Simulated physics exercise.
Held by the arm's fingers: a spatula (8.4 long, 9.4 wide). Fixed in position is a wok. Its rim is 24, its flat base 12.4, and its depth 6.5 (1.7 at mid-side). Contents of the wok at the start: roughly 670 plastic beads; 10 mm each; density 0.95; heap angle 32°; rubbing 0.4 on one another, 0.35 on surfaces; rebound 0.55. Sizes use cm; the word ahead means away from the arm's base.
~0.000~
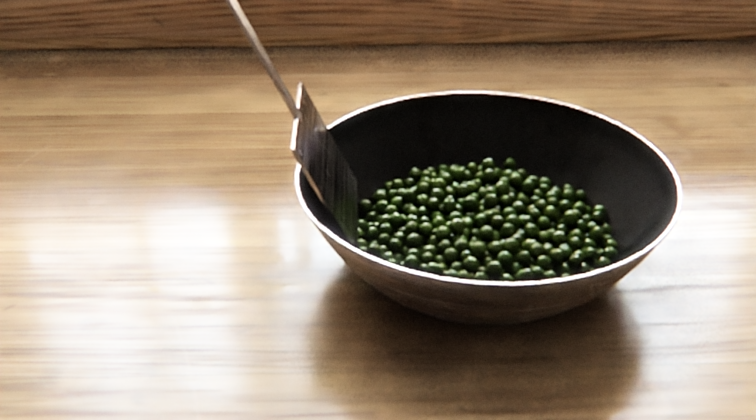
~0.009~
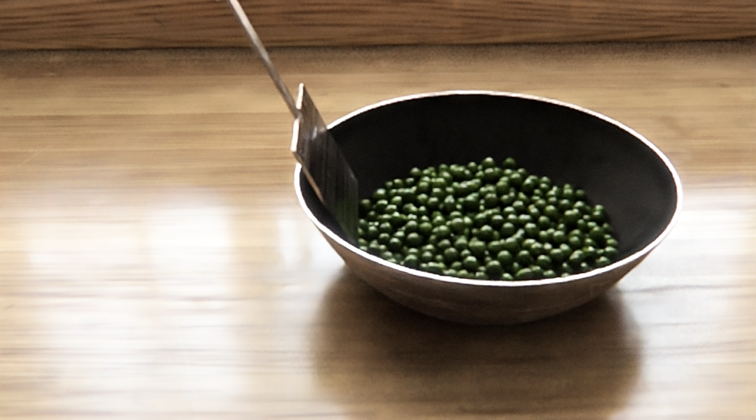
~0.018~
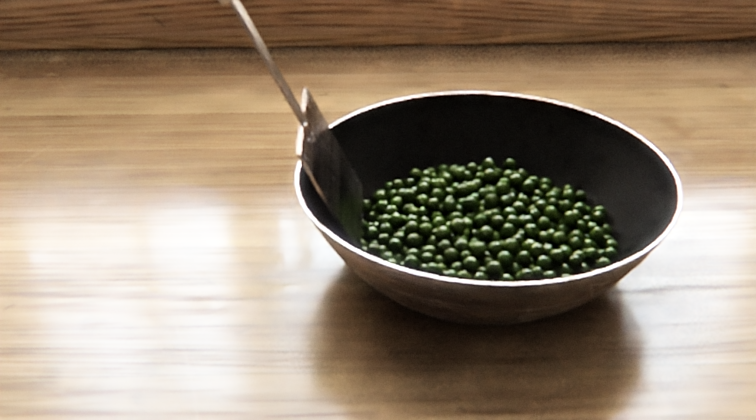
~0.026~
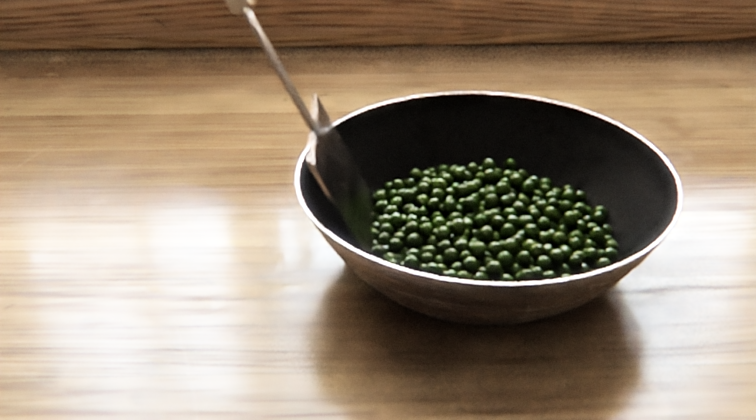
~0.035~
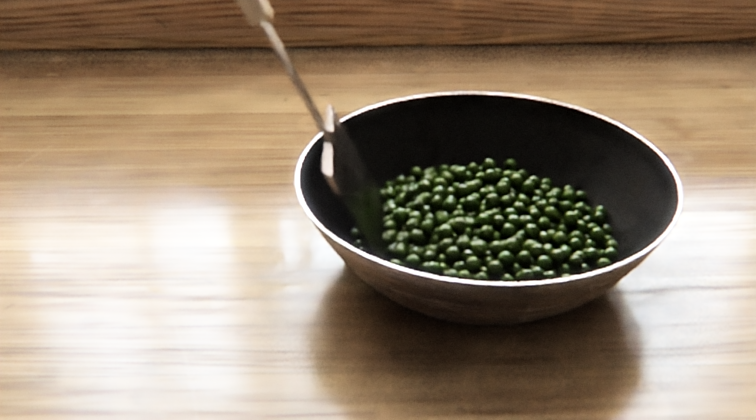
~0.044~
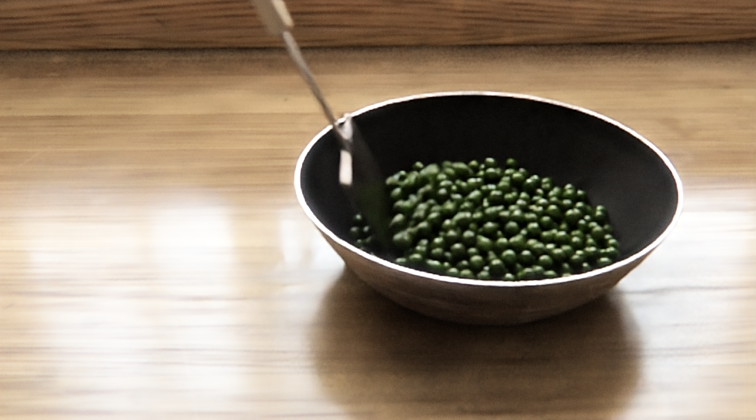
The video shows a dark wok of small green beads on a wooden surface, with a metal spatula resting inside its left edge; the spatula then moves a short way right and downward, nudging the nearest beads.
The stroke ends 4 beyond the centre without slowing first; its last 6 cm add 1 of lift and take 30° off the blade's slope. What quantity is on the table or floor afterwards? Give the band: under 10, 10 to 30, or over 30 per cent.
Under 10 per cent.
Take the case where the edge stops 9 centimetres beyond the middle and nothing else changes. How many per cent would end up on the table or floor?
Near 50 per cent.
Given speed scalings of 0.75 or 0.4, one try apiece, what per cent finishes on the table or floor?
Estimates, in order: 0 % and 0 %.
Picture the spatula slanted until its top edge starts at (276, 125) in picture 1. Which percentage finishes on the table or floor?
Some 0 per cent.
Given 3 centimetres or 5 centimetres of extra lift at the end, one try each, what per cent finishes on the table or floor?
I'd say close to 5 percent for the first and close to 15 percent for the second.
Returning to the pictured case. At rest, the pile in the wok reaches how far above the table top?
7.0 cm.
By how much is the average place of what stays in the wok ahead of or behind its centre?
Forward offset: Roughly 4.5 cm.
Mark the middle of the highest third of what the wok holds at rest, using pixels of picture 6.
I'd put it close to (596, 200).
By 0.07 s, sloping 64°, highest piece 7 above the table; 666 in the wok.
By 0.09 s, sloping 54°, highest piece 11 above the table; 666 in the wok.
By 0.30 s, sloping 35°, highest piece 25 above the table; 653 in the wok, 5 on the table or floor, 8 on the blade or in flight.
By 1.35 s, sloping 35°, highest piece 7 above the table; 653 in the wok, 13 on the table or floor.
Final count, 653 in the wok, 13 on the table or floor. That is 2 % on the table or floor.
